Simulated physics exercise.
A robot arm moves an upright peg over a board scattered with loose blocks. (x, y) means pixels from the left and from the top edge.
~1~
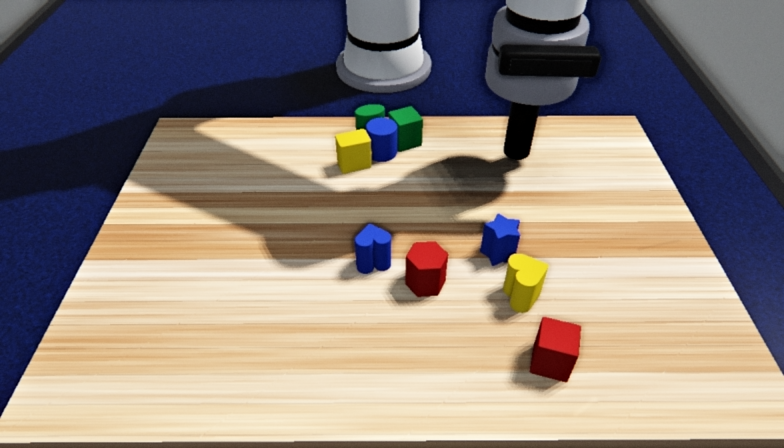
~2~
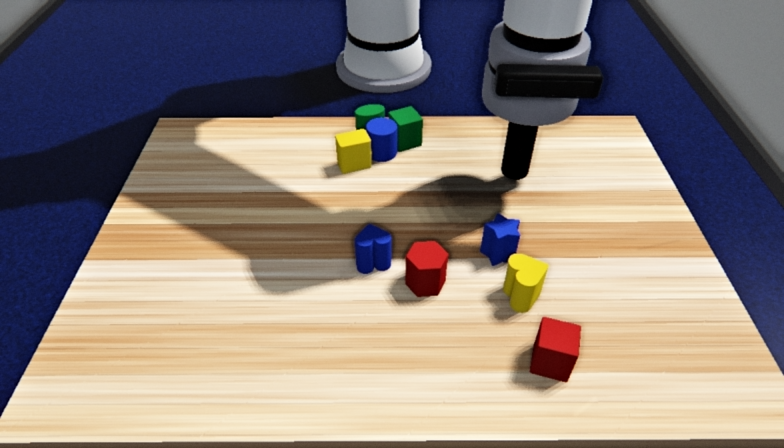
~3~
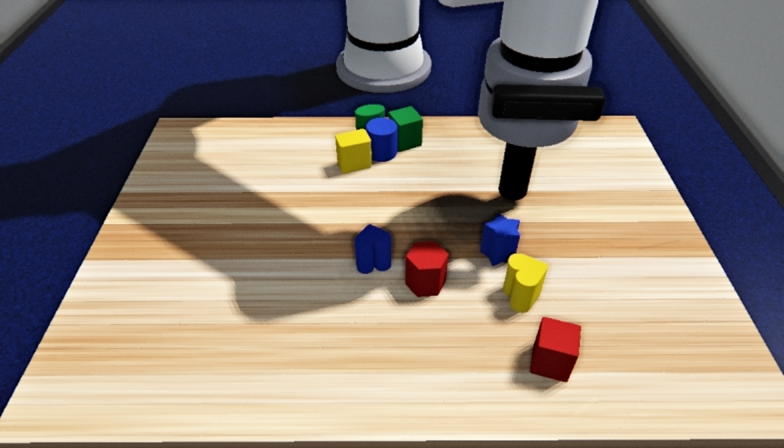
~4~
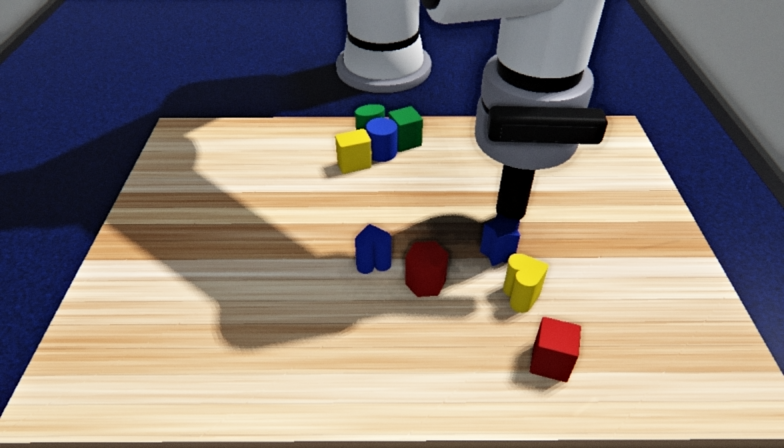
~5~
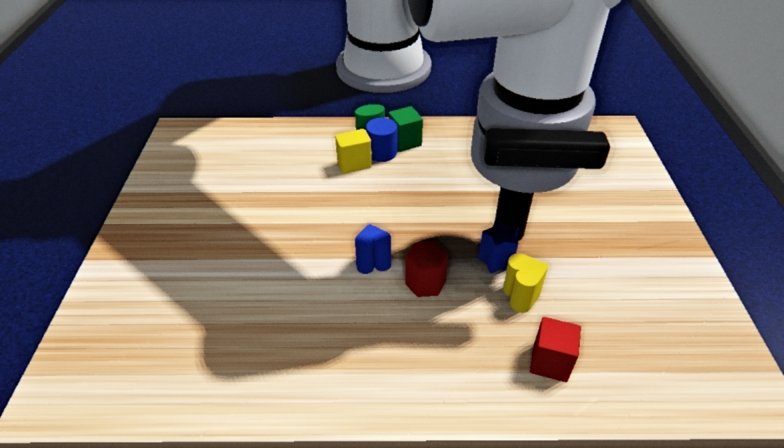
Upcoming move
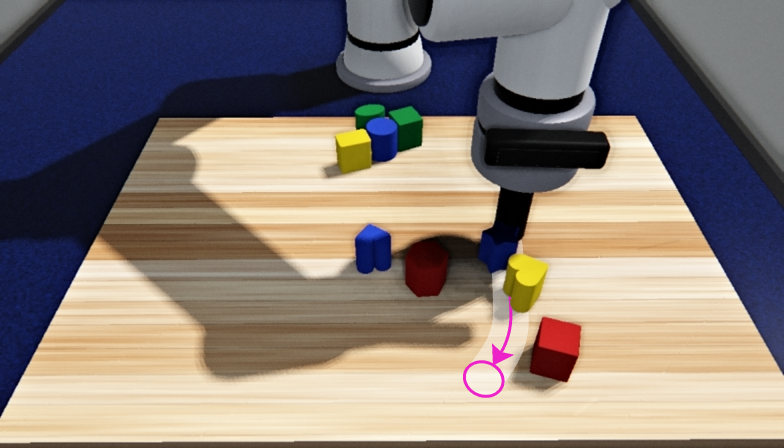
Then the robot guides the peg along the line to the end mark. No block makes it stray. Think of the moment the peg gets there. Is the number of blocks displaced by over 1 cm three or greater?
I believe so.
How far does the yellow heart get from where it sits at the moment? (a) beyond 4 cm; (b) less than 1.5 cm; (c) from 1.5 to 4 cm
a (beyond 4 cm)
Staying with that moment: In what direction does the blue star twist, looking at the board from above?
Direction: Clockwise.
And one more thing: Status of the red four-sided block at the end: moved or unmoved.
It will end up elsewhere.
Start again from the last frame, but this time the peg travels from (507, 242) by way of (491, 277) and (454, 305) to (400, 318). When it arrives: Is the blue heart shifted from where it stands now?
Going by the path, no.
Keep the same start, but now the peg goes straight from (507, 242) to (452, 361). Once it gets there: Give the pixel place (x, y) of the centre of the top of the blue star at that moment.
It ends at (440, 363).
Drawn move, from (507, 242) by way of (511, 306) to (484, 379).
What follows on the original path. One third of the way, peg at (511, 275); blue star at (492, 270), turned 25° clockwise; yellow heart at (531, 281), turned 40° anticlockwise.
Two thirds of the way, peg at (511, 324); blue star at (482, 289), turned 85° clockwise; yellow heart at (551, 320), turned 90° anticlockwise; red four-sided block at (572, 352).
At the end, peg at (485, 371); red six-sided block still; blue star at (482, 290), turned 90° clockwise; yellow heart at (551, 321), turned 95° anticlockwise; red four-sided block at (574, 354).
